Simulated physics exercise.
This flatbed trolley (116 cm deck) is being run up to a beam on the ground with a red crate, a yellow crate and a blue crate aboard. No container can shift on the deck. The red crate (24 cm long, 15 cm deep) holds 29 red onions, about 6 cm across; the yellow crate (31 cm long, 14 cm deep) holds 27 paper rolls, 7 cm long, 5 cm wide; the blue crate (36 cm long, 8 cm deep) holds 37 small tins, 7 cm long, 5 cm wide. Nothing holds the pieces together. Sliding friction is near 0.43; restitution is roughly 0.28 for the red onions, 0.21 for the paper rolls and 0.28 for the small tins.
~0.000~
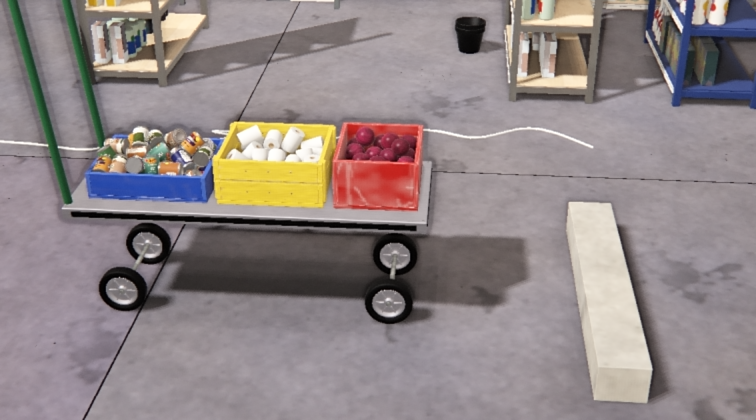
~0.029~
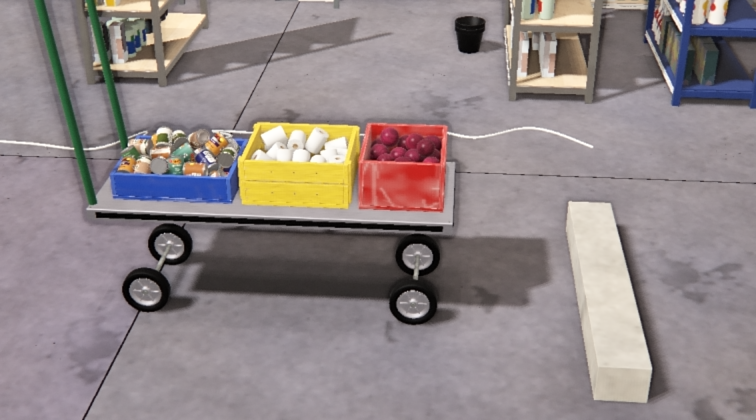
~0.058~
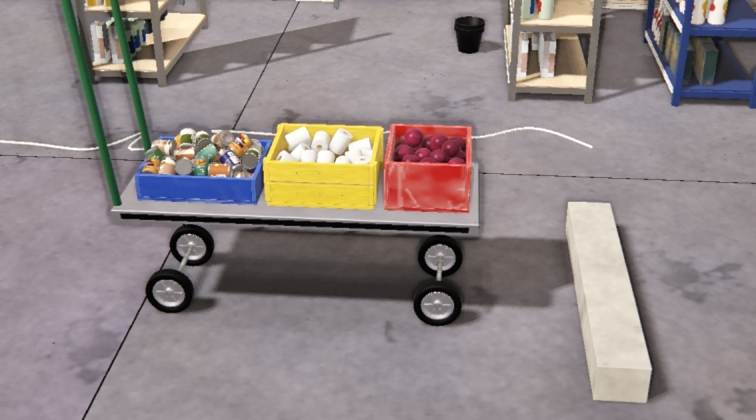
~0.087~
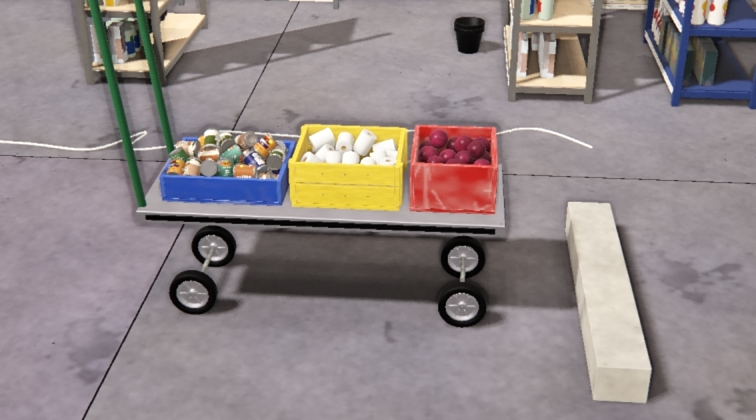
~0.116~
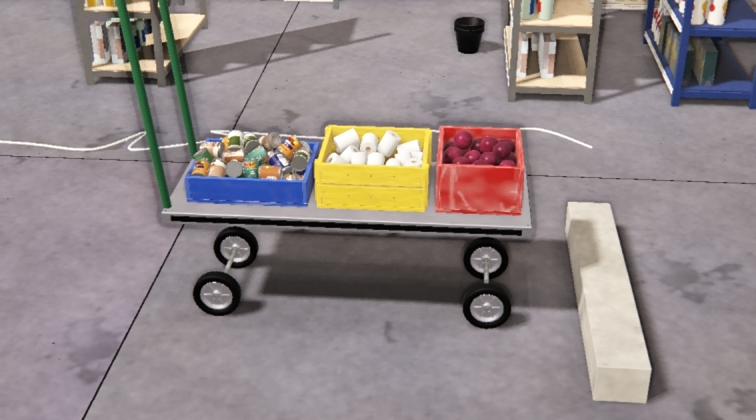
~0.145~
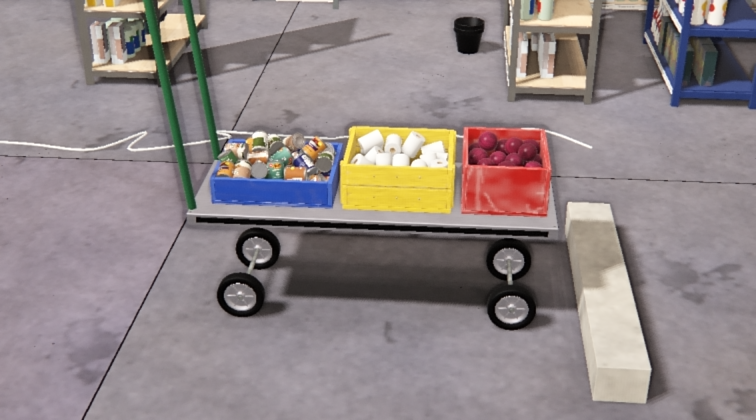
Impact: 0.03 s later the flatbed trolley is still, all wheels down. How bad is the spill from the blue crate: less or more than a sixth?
The blue crate loses more than one in six of its small tins.
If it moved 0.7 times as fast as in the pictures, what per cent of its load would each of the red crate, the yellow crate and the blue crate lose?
In that case red crate 0, yellow crate 0, blue crate 10 per cent.
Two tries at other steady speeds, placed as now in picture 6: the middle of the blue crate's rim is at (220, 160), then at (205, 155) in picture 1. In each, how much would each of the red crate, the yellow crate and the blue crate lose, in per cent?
Red crate 0 then 0, yellow crate 0 then 0, blue crate 10 then 20 per cent.
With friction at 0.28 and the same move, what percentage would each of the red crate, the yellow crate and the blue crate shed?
Then red crate 0, yellow crate 10, blue crate 30 per cent.
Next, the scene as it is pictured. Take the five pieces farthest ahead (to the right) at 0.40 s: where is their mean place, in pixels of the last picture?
Near (586, 163).
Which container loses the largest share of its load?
The blue crate.
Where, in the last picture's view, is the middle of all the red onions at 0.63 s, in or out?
At about (557, 169).
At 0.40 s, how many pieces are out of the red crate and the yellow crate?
Out by then, roughly: Red crate 1, yellow crate 0.
After 0.18 s, the wheels strike.
After 0.28 s, the red crate has all 29, the yellow crate has all 27 and the blue crate is down by 3 of 37.
After 0.40 s, the red crate is down by 1 of 29, the yellow crate has all 27 and the blue crate is down by 7 of 37.
After 0.63 s, the red crate is down by 1 of 29, the yellow crate is down by 1 of 27 and the blue crate is down by 11 of 37.
Outcome (at 1.14 s), the red crate is down by 1 of 29, the yellow crate is down by 1 of 27 and the blue crate is down by 11 of 37. Asked share, 11 of 37, 30 per cent.
